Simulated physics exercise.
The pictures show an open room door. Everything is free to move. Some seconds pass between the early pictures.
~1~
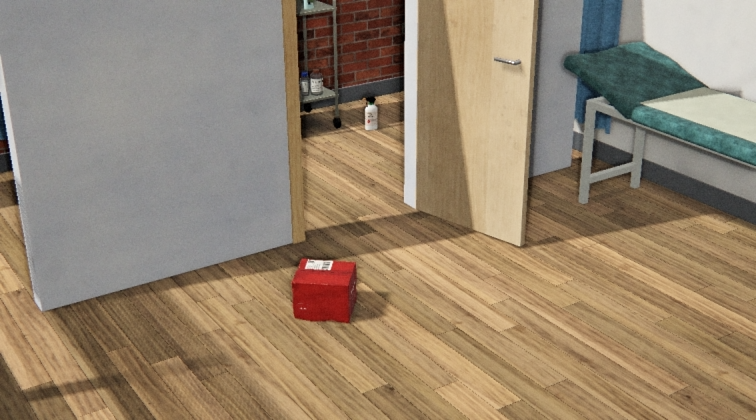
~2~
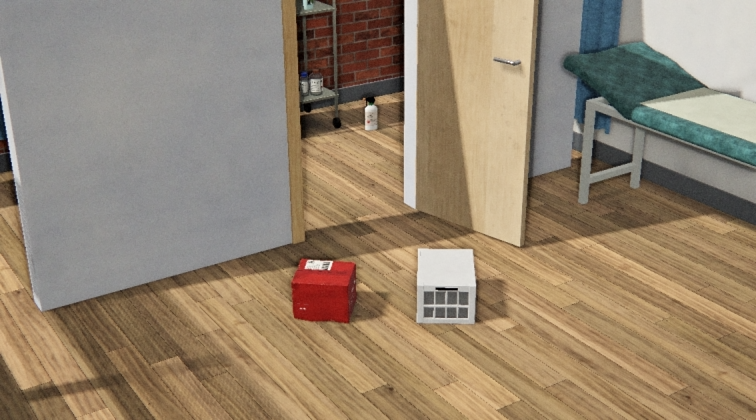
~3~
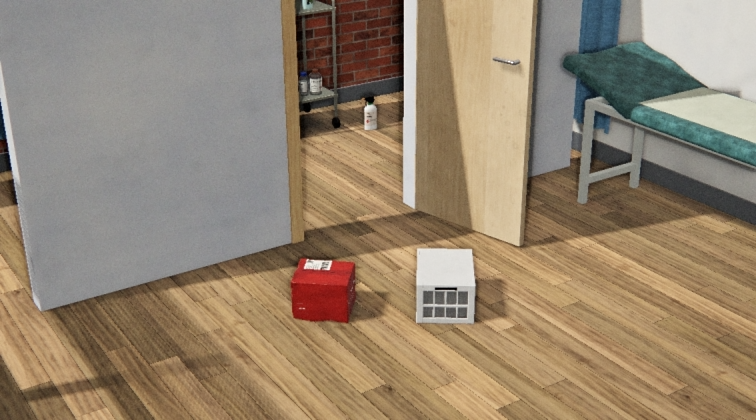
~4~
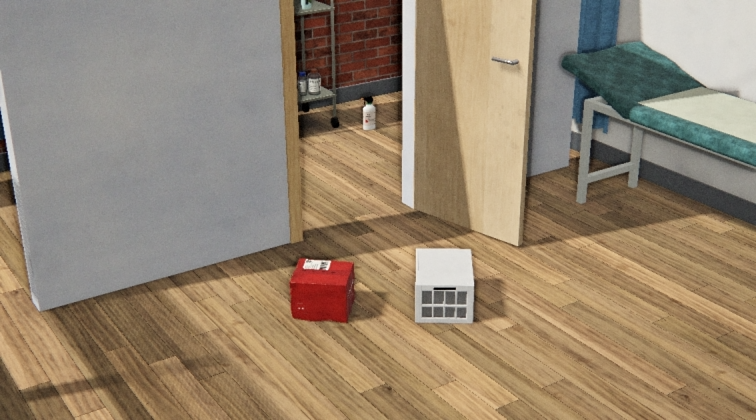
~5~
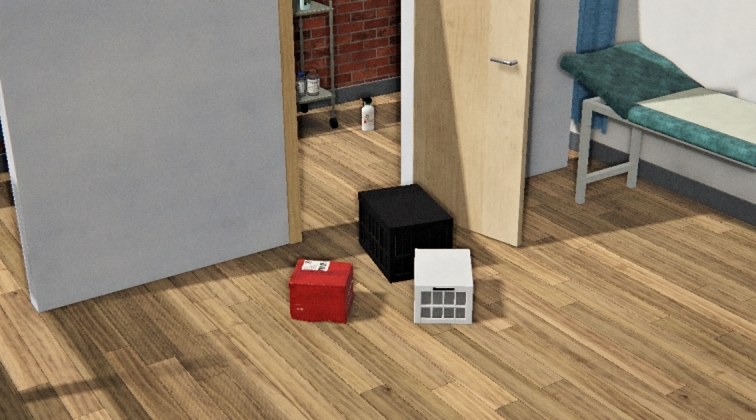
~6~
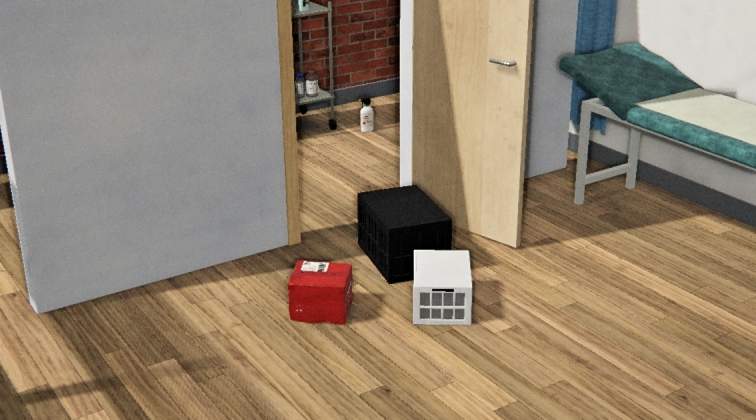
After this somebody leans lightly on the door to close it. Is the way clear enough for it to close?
Outcome: The door is blocked.
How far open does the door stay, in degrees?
About 65°.
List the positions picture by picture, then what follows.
The first picture shows door wide open and still.
The second picture shows door wide open and still; white crate (446, 285); red parcel (325, 291).
The third picture shows door wide open and still; white crate (445, 285); red parcel (324, 290).
The fourth picture shows door wide open and still; white crate (444, 285); red parcel (323, 290).
The fifth picture shows door wide open and still; white crate (443, 286); red parcel (322, 291).
The sixth picture shows door wide open and still; black chest (403, 232); white crate (442, 287).
Then, 0.60 s past the last view, door 92° open.
Then, 1.10 s past the last view, door 74° open.
Finally, door 67° open; all 3 still in place. Final places as the last picture's camera would see them, black chest near (399, 233).
